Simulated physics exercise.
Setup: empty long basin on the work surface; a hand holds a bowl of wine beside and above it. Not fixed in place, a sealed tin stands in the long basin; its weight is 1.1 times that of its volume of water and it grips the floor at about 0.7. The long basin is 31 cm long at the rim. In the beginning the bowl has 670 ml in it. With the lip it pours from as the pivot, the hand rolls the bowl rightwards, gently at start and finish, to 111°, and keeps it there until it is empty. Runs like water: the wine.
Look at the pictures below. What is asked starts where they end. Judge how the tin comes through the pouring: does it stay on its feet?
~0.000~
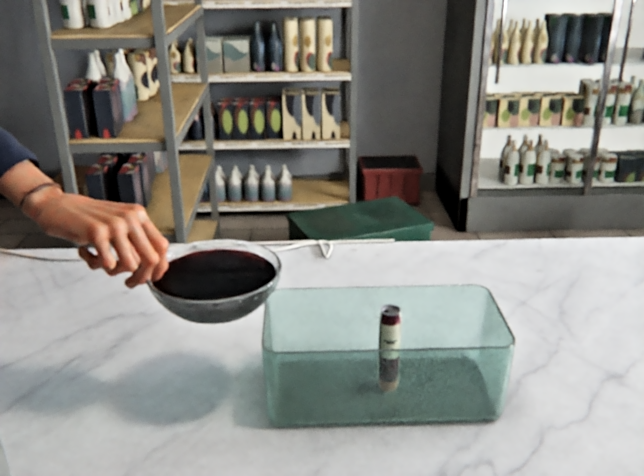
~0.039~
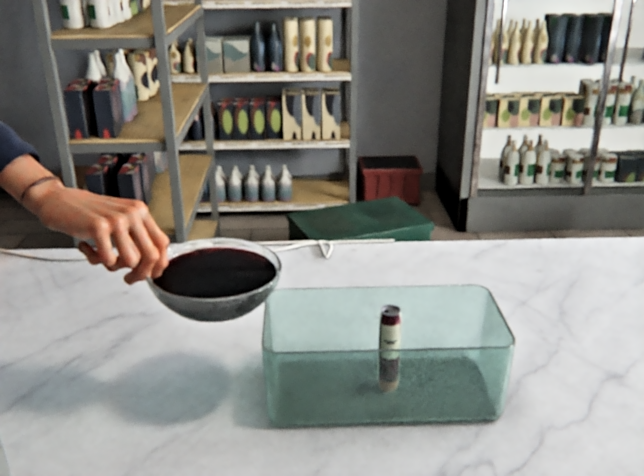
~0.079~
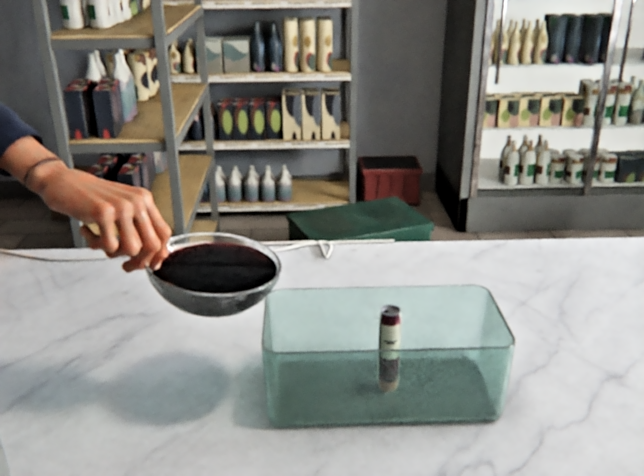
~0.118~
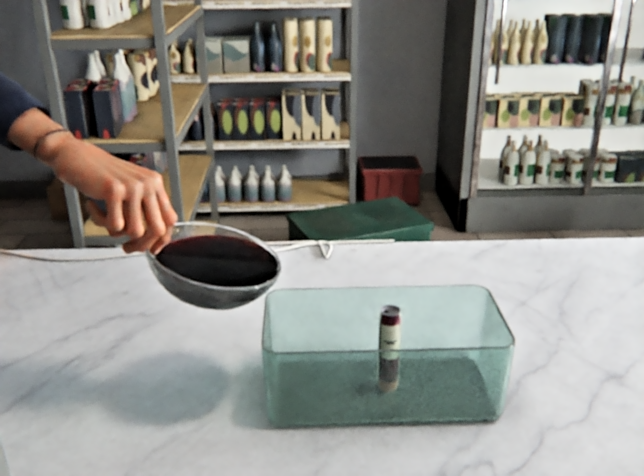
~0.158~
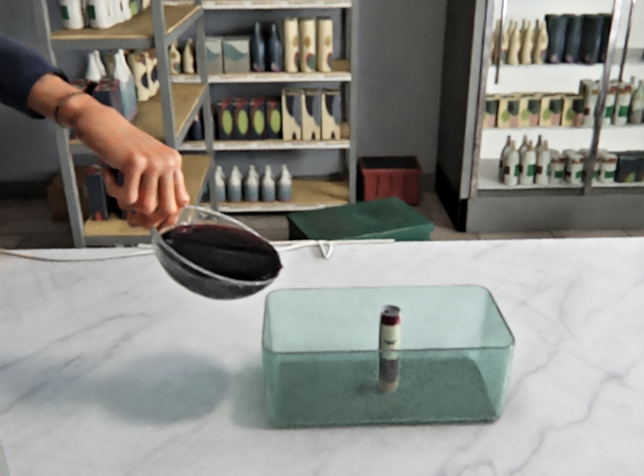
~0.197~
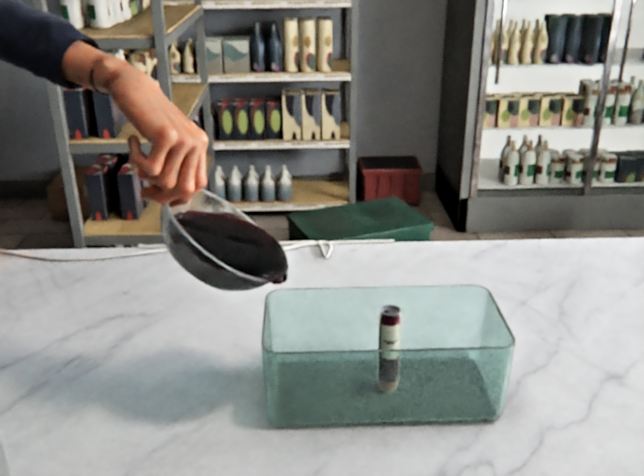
No, it gets tipped over.
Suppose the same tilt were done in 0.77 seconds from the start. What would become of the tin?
Then it tips over.
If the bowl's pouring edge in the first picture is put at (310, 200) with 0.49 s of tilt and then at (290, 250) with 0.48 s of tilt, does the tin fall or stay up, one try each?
First it stays on its base; then it tips over.
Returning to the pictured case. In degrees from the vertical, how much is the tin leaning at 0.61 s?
About 15 degrees from upright.
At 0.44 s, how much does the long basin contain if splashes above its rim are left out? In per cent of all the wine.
34 %, roughly.
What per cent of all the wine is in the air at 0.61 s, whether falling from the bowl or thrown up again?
Near 1 percent.
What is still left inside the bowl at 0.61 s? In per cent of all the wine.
About 0 percent.
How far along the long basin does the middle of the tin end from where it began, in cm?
The middle of the tin ends some 2.5 cm along the basin.
By 0.44 s the tilt is 108° and 5 per cent is still to pour; the tin stands where it began.
By 0.61 s the tilt is 111° and 0 per cent is still to pour; the tin leans 17°.
By 0.79 s the tilt is 111° and 0 per cent is still to pour; the tin leans 22°.
By 0.99 s the tilt is 111° and 0 per cent is still to pour; the tin lies on its side.
At rest the tin lies on its side.
